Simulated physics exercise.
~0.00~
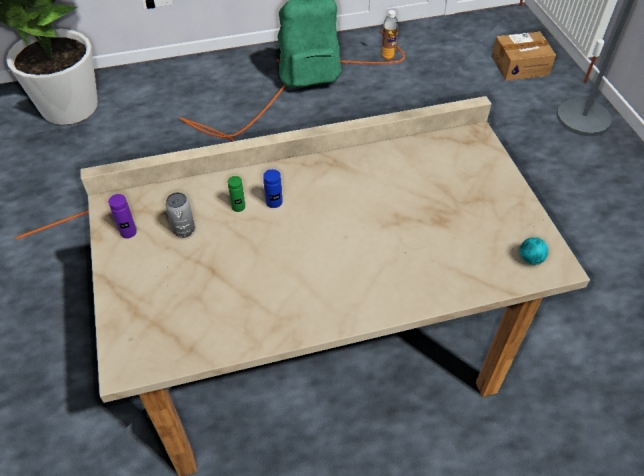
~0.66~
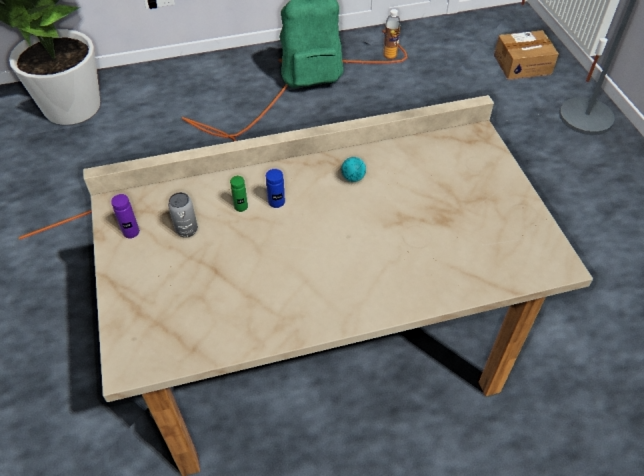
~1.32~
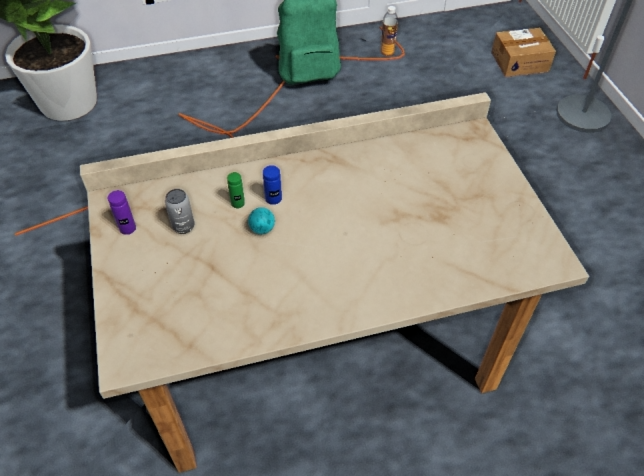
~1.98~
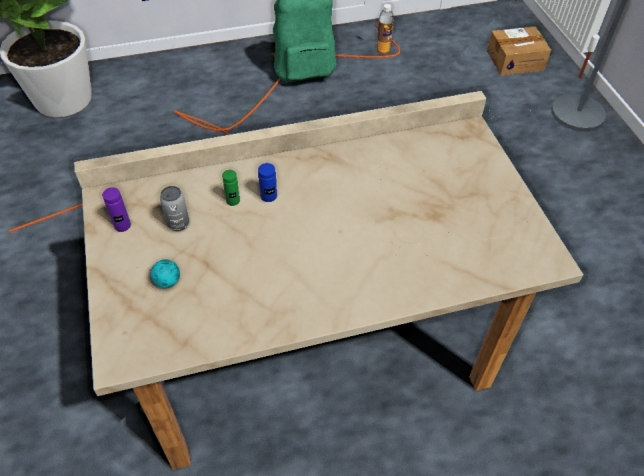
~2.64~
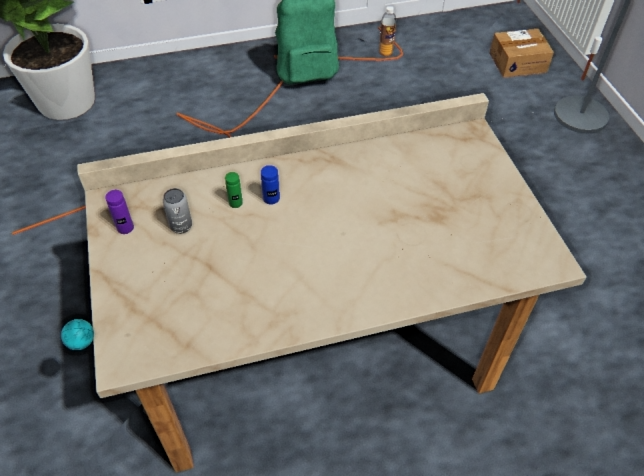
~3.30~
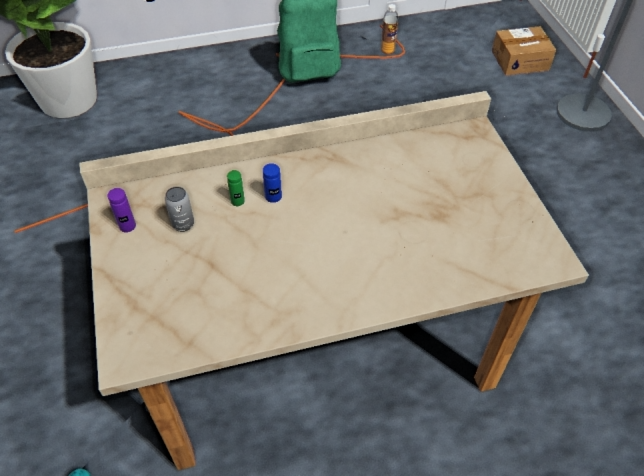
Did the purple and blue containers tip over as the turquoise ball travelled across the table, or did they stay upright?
Both the purple and the blue containers stayed upright in their places while the ball passed by and went off the left side of the table.
